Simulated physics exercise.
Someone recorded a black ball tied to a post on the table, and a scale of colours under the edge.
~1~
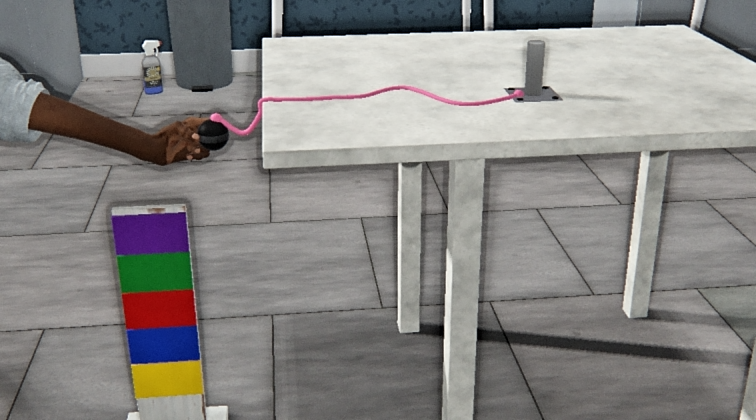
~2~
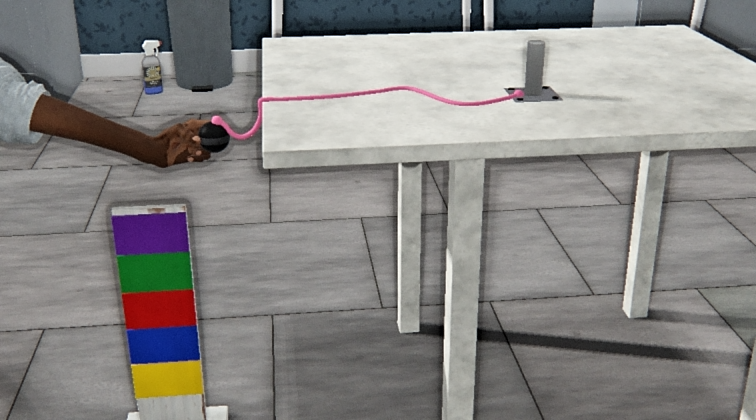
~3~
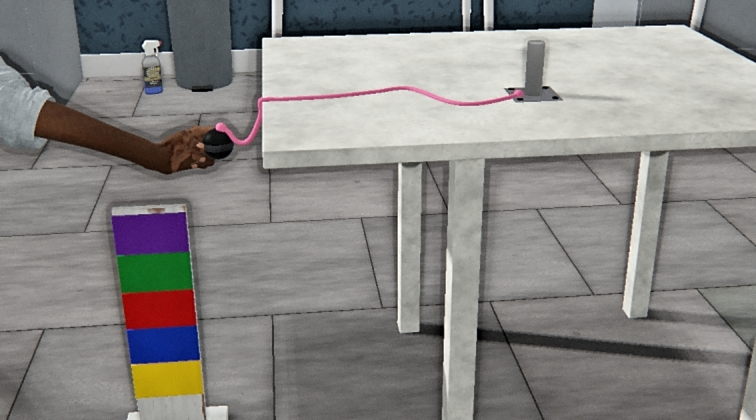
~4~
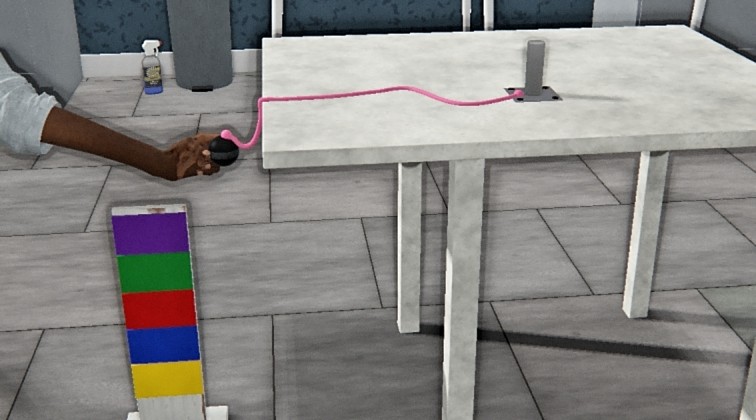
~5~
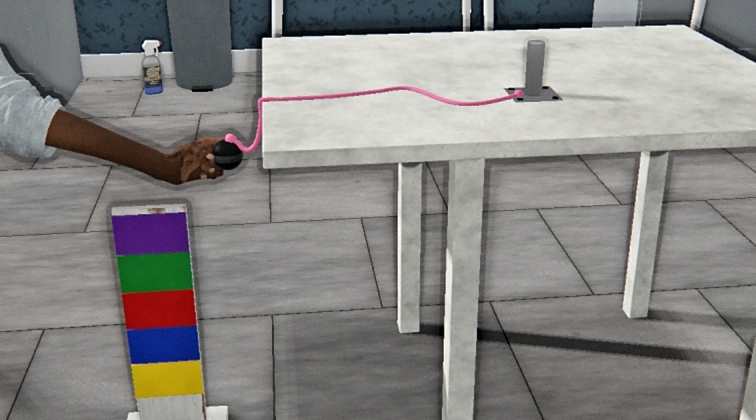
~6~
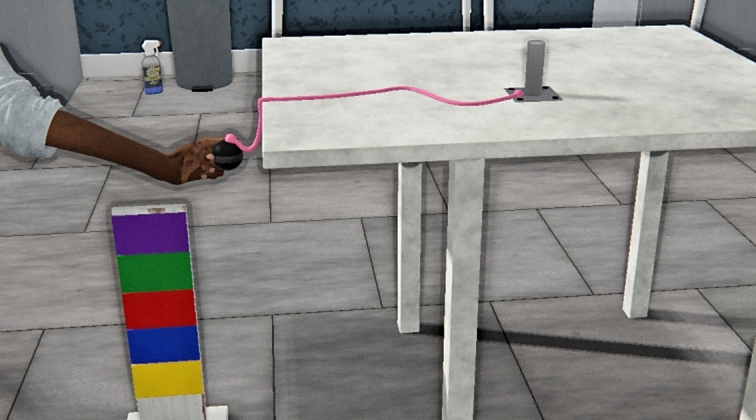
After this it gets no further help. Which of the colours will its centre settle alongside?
It settles alongside purple.
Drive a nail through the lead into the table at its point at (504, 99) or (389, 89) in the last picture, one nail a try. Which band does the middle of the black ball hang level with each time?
Results, in sequence: Purple / above them all.
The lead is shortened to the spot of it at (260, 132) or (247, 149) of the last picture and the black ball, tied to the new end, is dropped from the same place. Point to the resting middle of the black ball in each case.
Estimated pixels: (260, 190) then (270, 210).
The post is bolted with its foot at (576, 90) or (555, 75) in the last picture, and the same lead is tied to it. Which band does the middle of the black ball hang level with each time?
Going case by case, it's no band and then above them all.
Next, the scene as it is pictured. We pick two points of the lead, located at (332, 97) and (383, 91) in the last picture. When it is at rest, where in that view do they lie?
The first finishes about (291, 97) and the second about (346, 96).
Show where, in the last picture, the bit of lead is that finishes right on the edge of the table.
Position: Approx. (305, 99).
Early on, ball near (264, 213); level with purple.
Midway, ball near (262, 225); level with purple.
Finally, ball near (271, 227); level with purple. Its centre hangs level with the purple band.
